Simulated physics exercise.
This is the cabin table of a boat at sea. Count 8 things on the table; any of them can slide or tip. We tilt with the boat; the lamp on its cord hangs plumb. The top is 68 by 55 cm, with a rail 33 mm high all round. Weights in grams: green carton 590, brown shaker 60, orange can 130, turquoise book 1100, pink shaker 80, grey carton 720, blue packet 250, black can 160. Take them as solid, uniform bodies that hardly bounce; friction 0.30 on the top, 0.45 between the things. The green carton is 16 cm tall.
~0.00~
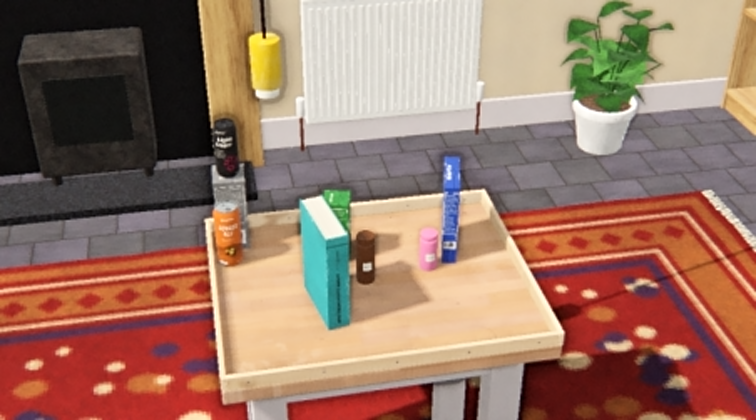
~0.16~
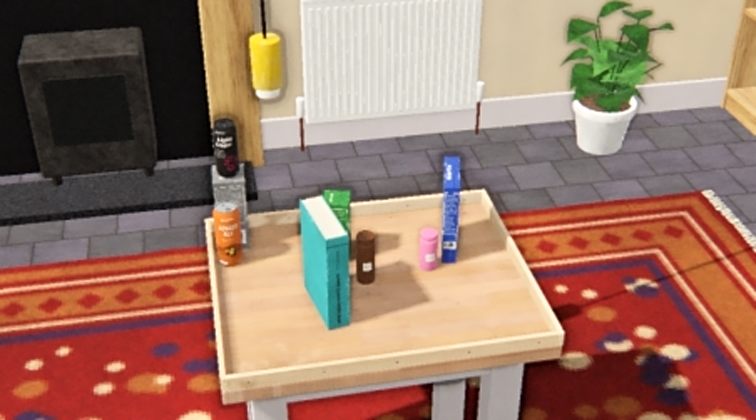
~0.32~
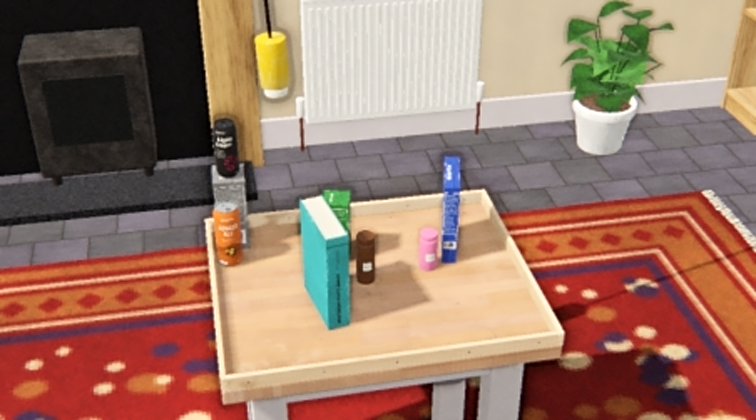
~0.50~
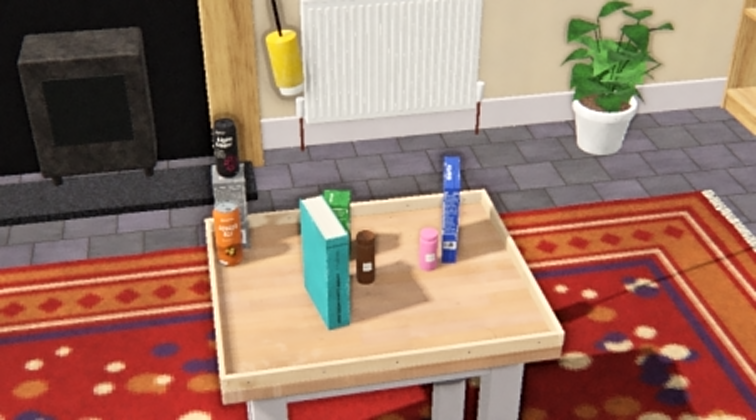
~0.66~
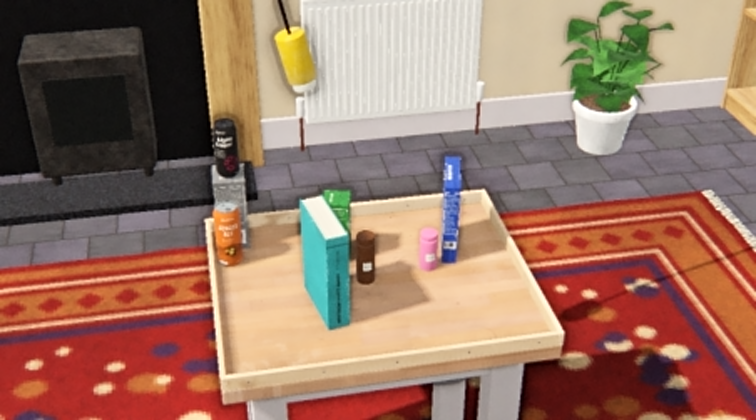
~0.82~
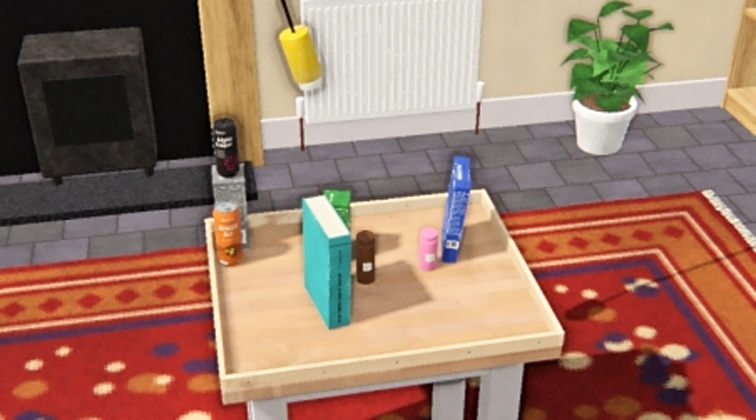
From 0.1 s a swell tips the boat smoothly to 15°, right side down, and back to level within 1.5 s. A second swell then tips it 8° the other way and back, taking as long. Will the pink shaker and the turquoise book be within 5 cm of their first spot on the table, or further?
The pink shaker ends elsewhere, the turquoise book ends elsewhere.
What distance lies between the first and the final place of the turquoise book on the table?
Some 21 cm.
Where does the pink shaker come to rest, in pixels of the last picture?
Near (473, 221).
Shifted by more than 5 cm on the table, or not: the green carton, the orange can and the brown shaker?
The green carton holds its spot; the orange can holds its spot; the brown shaker ends elsewhere.
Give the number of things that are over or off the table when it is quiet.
4 of them.
After 1.22 s, boat heeled 8°, right side down; blue packet now off the table; turquoise book 72° off its base near (381, 270); brown shaker 72° off its base.
After 1.32 s, boat heeled 5°, right side down; turquoise book on its side near (400, 271); pink shaker 12° off its base near (463, 243); brown shaker on its side.
After 1.62 s, boat level; turquoise book on its side near (415, 276); pink shaker 68° off its base near (490, 243); brown shaker on its side.
In the end (5.1 s), off the table, blue packet; toppled on the table, brown shaker, turquoise book and pink shaker; the other 4 under 5 cm from the start. In the last view, pink shaker near (473, 221), turquoise book near (415, 276).
